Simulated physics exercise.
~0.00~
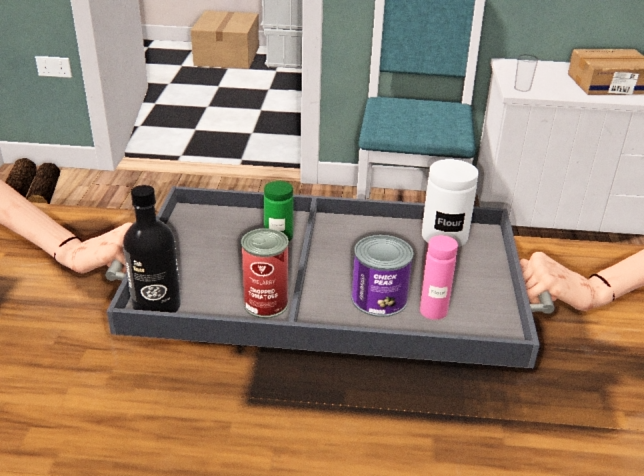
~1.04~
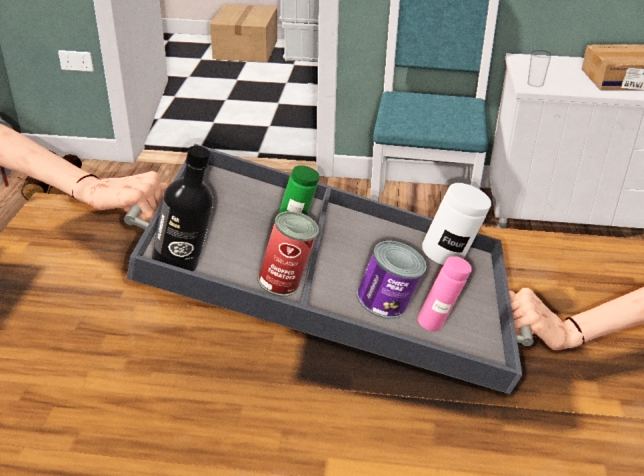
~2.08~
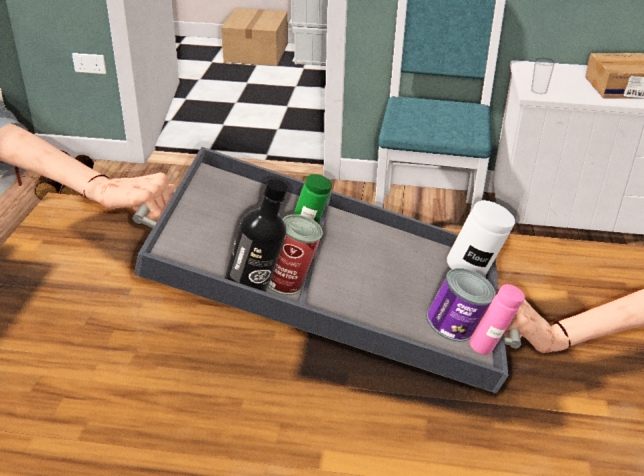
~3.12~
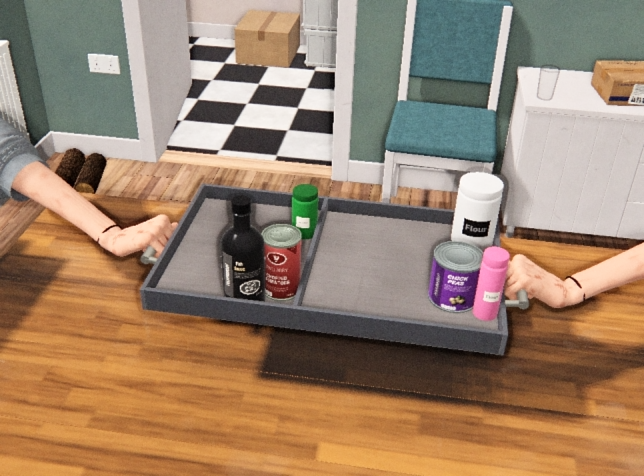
At the start, two hands hold a level grey tray with a low rim and a cross bar, carrying six upright containers above a wooden floor. The hands tip the tray so its right side drops, and the containers lean with it. The black bottle slides right until it is beside the red tin, while the purple tin, pink shaker and white jar slide toward the right end. The hands then bring the tray back to level. Everything ends upright, with four containers shifted right and the red tin and green shaker still in place.
